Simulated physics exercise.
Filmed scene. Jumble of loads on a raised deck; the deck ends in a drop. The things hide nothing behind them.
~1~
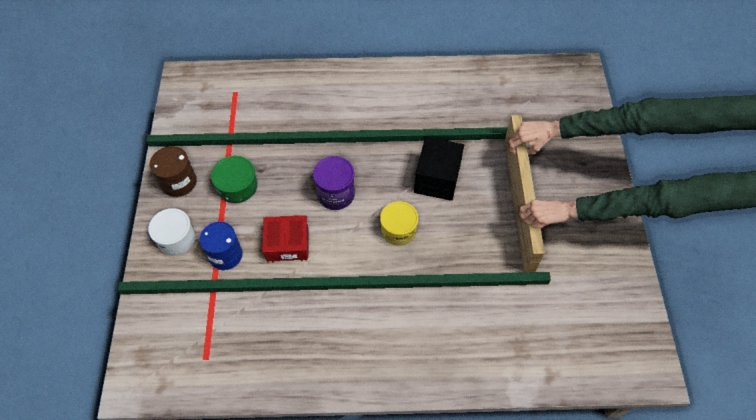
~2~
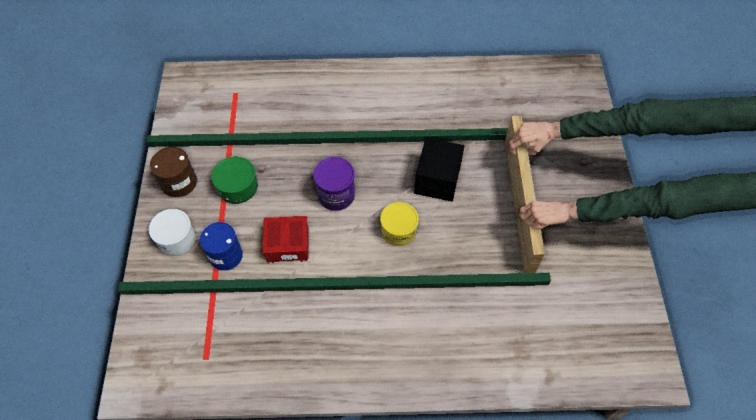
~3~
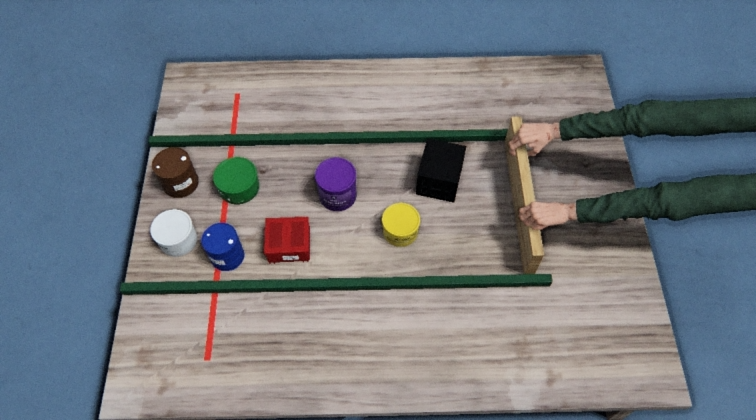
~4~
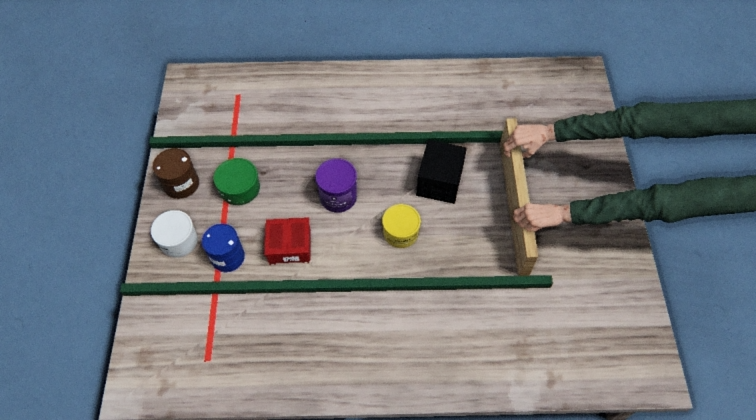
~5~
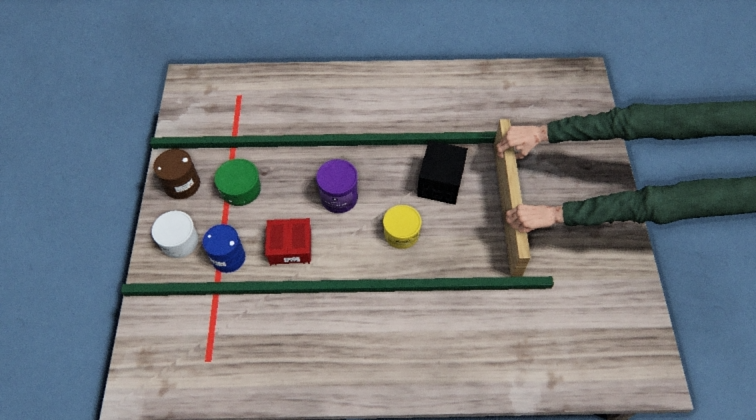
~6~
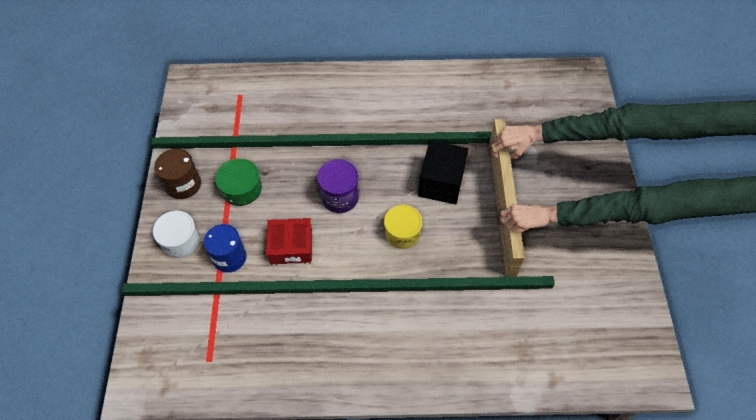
At first, two hands in green sleeves hold a wooden plank upright at the right of a table, with colored containers and a black box spread between two green rails. Then the hands slide the plank slightly left toward the black box, while the objects stay essentially still.
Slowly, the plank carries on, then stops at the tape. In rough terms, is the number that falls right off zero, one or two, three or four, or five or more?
The tally of those that come down is below three but not nil.
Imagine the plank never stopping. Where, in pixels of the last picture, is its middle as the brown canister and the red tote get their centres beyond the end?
About (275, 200), and about (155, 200) for the other.
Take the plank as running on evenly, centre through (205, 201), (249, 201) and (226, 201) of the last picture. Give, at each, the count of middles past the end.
In order of the places given, that's 1, 1 and 1.
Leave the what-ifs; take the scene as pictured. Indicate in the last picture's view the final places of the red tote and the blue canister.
Final spots - red tote (193, 257), blue canister (147, 263).
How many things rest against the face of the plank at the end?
Looks like 3 of them, all told.
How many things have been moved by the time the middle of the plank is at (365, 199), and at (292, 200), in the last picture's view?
Well, it's 3 at the first one and 7 at the second.
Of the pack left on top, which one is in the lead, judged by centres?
The one is the green pail.
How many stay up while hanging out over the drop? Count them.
Count: 1.
Soon after, none off yet; brown canister at rest near (179, 174); white pail at rest near (177, 235); blue canister at rest near (226, 249).
After that, none off yet; brown canister displaced about its own width near (147, 169); white pail at rest near (177, 234); blue canister displaced about its own width near (183, 263).
In the end, the number that fall off is one or two; gone, brown canister.
